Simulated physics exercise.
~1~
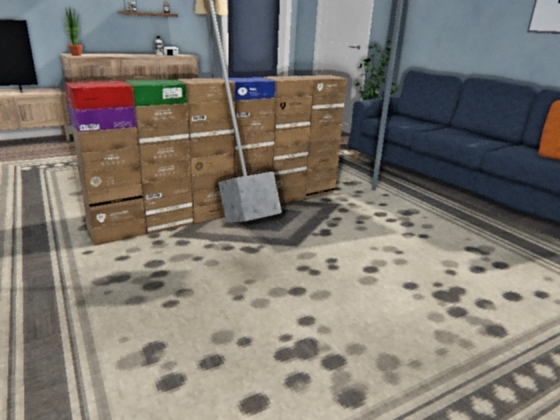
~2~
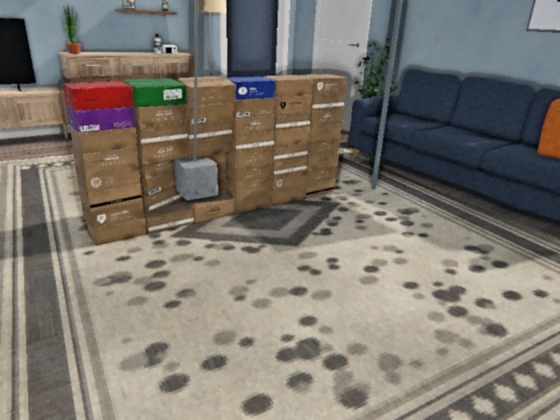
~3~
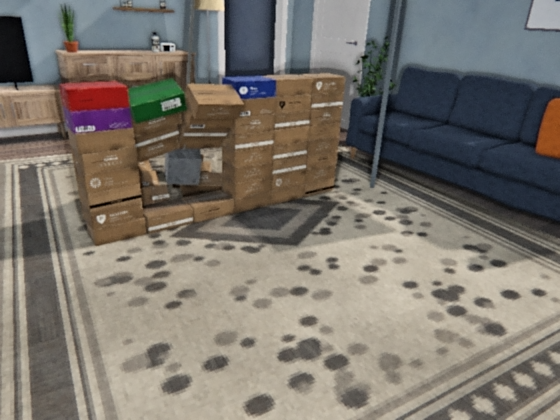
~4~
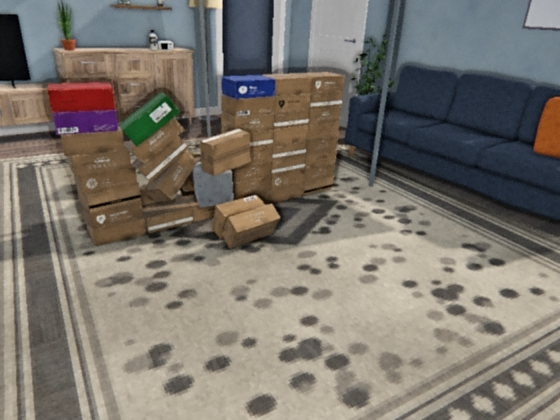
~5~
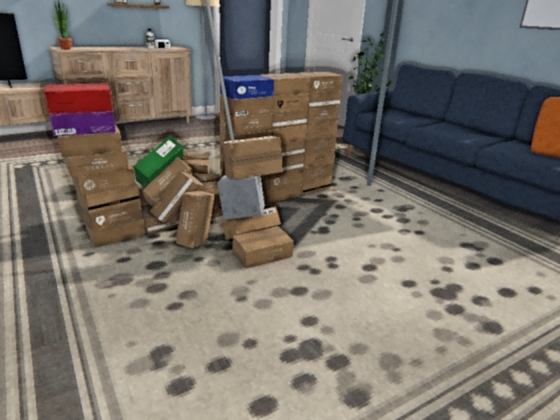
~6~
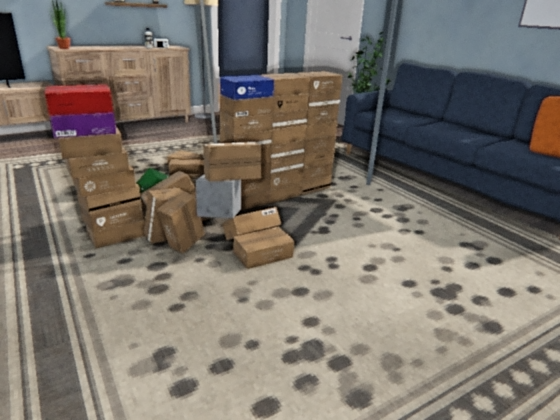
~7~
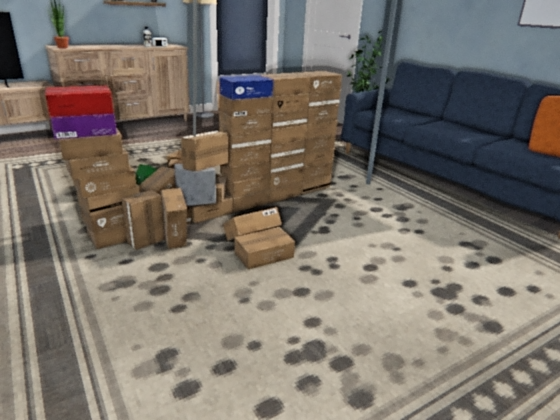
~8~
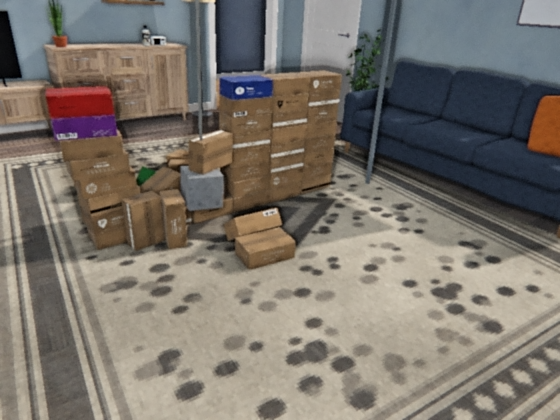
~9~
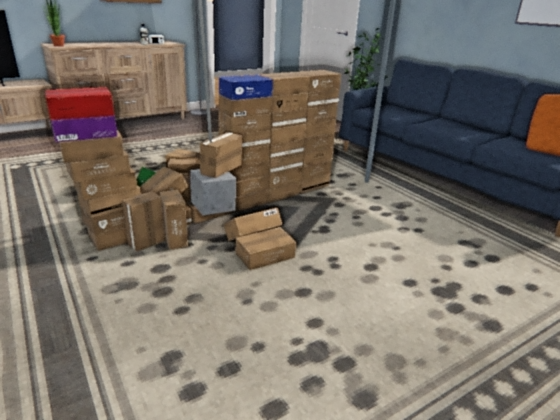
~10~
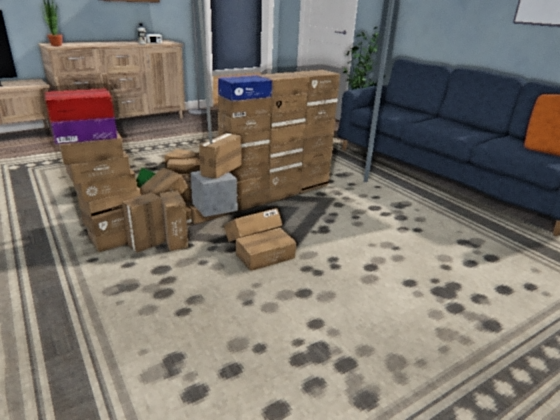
Living room with a grey block swinging into a box wall, collapsing the middle-left columns while the blue box stays up.
